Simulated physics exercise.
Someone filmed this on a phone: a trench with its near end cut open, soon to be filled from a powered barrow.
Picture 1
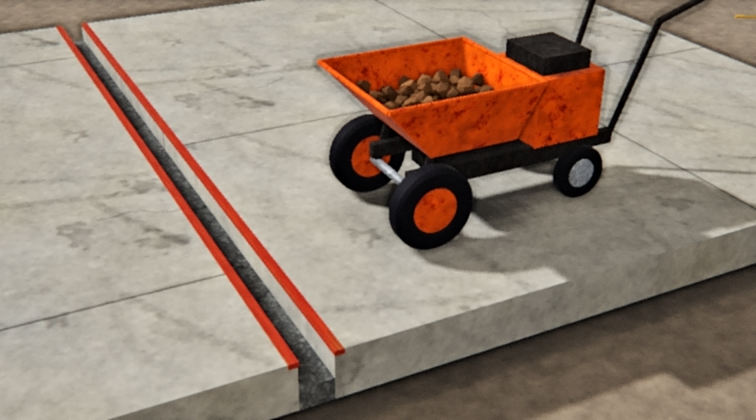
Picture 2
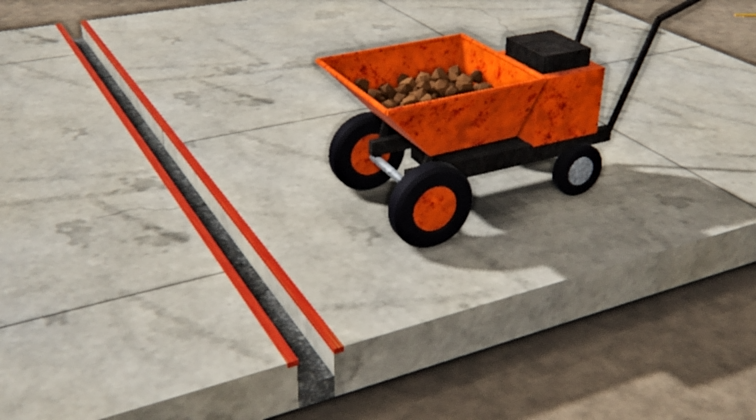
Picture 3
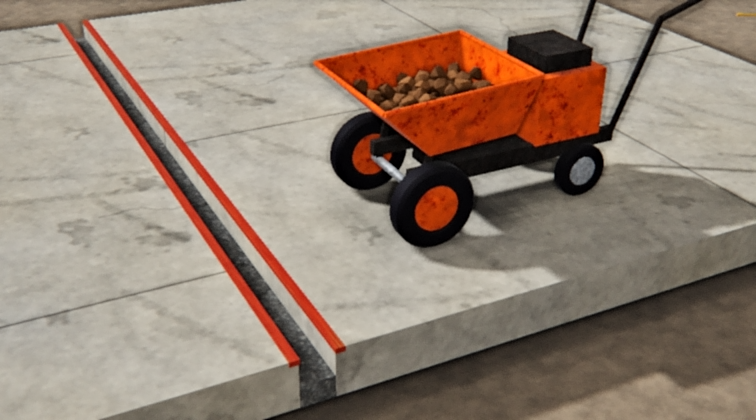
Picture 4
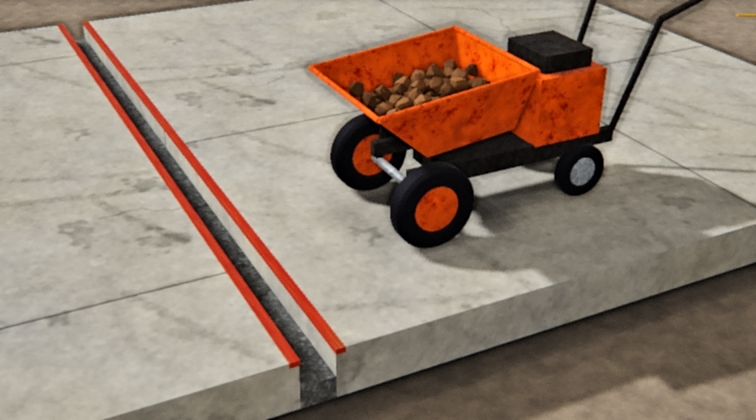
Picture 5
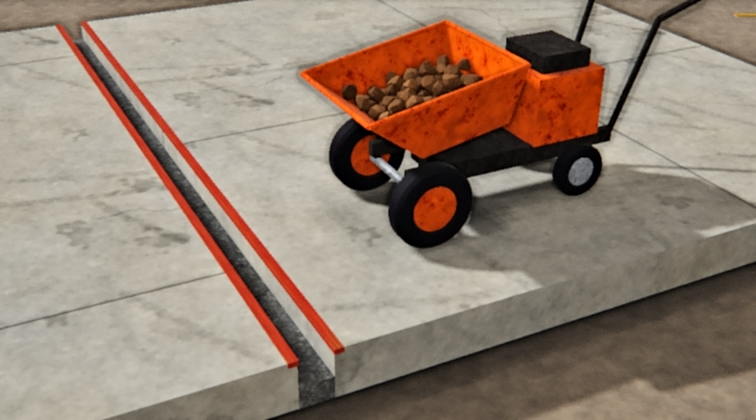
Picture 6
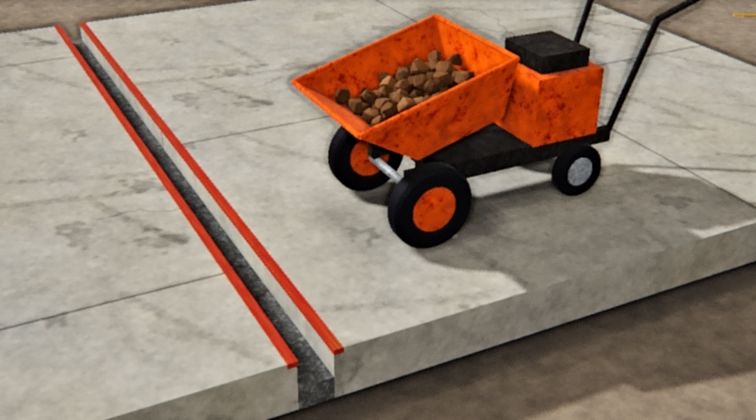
On a concrete slab beside a narrow red-edged trench, an orange powered barrow's skip of brown clods tilting gradually forward to the left.
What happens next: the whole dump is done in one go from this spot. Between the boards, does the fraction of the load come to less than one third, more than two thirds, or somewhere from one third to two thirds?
By the look of it, the trench catches a moderate share, one-third to two-thirds.
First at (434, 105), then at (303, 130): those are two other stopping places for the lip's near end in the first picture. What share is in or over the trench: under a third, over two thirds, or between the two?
The first stop gives less than a third, while the second gives under a third.
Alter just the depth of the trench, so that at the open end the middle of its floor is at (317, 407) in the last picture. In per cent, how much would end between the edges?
Estimate: Approx. 50 per cent.
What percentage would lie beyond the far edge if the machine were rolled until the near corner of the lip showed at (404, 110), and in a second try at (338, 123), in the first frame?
The first gives 0 %, the second 60 %.
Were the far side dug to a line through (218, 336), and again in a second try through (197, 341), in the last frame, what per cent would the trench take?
In order: Near 60, then 60 percent.
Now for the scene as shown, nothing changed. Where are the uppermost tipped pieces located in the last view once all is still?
Near (255, 224).
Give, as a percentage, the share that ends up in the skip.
It works out to some 15 percent.
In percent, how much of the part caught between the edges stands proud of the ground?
Roughly 25 %.
Just after the last frame, skip tipped steeply; every one in the skip.
A moment on, skip tipped right over; roughly two thirds in the skip; roughly a quarter short of the trench; about a tenth in or heaped over the trench; just a few beyond it.
Further on, skip tipped right over; roughly a quarter in the skip; roughly a quarter short of the trench; roughly half in or heaped over the trench; about a tenth beyond it.
When it is over, skip tipped right over; roughly a quarter in the skip; roughly a quarter short of the trench; roughly half in or heaped over the trench; about a tenth beyond it.
